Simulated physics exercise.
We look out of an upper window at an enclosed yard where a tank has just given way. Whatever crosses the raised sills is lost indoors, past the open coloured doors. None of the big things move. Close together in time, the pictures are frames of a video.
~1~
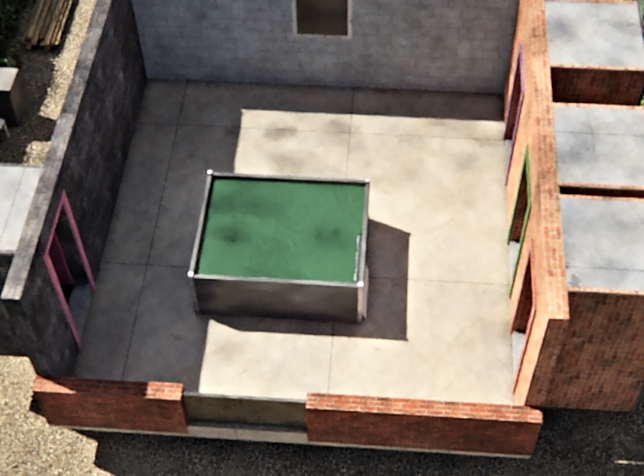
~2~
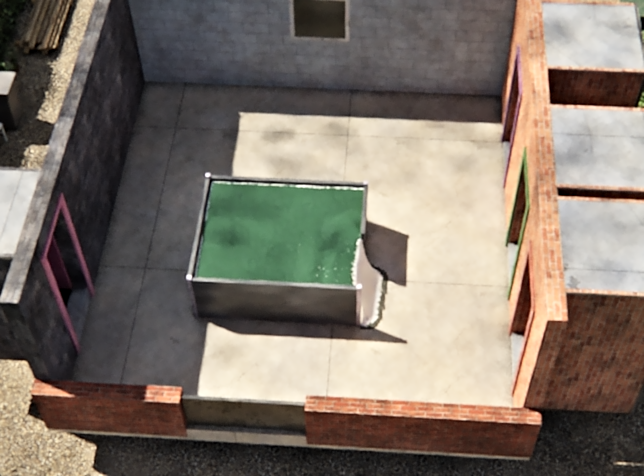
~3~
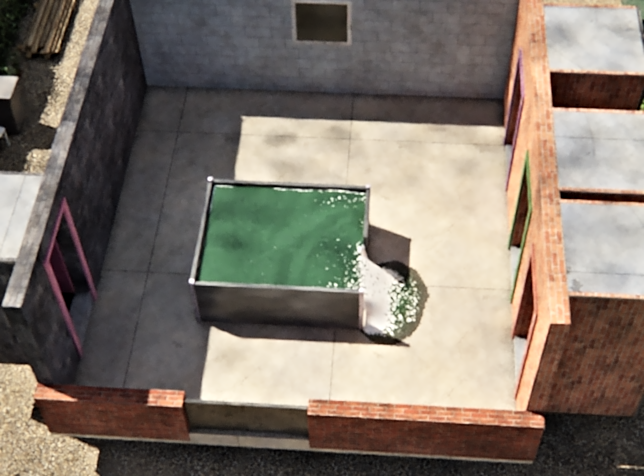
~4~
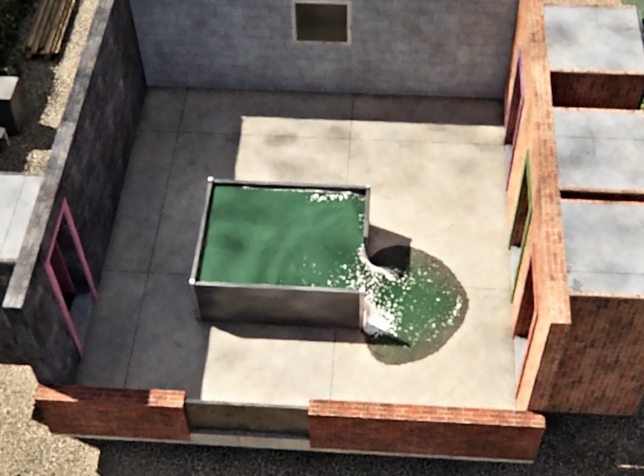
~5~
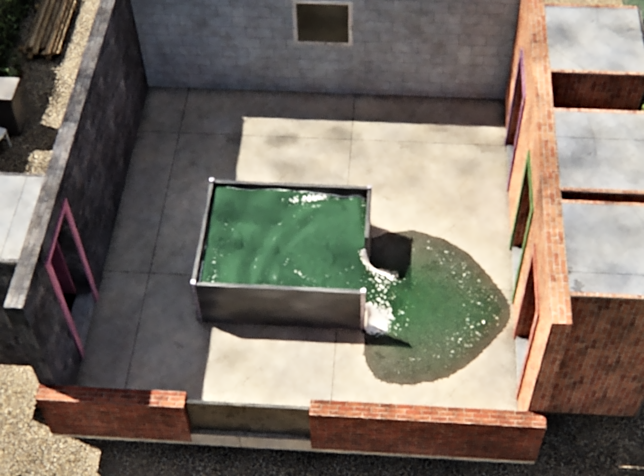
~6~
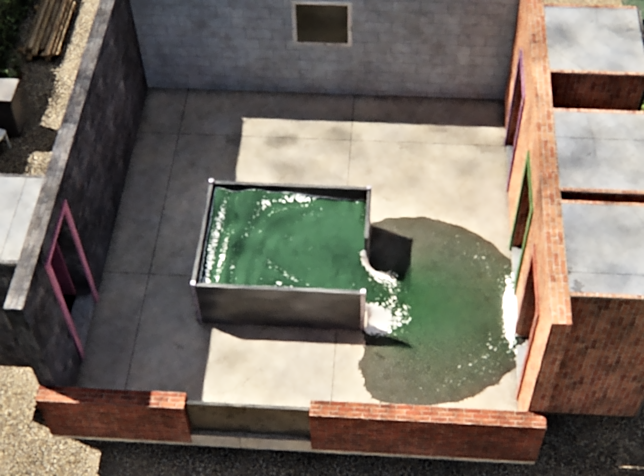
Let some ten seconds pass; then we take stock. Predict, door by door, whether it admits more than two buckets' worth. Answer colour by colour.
The purple door admits two or fewer, the pink door admits two or fewer, the green door admits more than two, the red door admits more than two.
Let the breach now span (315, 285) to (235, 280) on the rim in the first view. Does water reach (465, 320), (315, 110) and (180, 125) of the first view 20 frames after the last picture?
One by one: Waterlogged; unsoaked; waterlogged.
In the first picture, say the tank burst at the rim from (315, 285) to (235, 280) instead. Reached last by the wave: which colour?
That one is the door marked purple.
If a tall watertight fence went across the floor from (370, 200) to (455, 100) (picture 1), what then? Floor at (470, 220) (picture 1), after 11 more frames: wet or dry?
My call for that spot - a puddle.
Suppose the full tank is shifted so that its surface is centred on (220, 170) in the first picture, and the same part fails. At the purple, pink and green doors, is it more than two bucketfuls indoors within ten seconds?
Result: Purple door tops the limit, pink door stays inside the limit, green door tops the limit.
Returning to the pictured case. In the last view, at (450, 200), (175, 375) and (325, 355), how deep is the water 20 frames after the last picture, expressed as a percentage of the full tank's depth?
Taking the places in turn, I get roughly 4, 0 and 4 percent.
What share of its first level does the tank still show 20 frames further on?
Somewhere near 44 %, give or take.
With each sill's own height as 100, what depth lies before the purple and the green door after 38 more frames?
Roughly 90 % and 130 %, respectively.
A moment on, water covers 20 % of the floor; the purple door not reached, the pink door not reached, the green door over two buckets in, the red door over two buckets in.
Next, water covers 25 % of the floor; the purple door wet at the sill, nothing in, the pink door not reached, the green door far over two buckets in, the red door far over two buckets in.
Then, water covers 45 % of the floor; the purple door under two buckets in, the pink door not reached, the green door far over two buckets in, the red door far over two buckets in.
Later, water covers 80 % of the floor; the purple door under two buckets in, the pink door wet at the sill, nothing in, the green door far over two buckets in, the red door far over two buckets in.
In the end, water covers 95 % of the floor; the purple door under two buckets in, the pink door wet at the sill, nothing in, the green door far over two buckets in, the red door far over two buckets in.
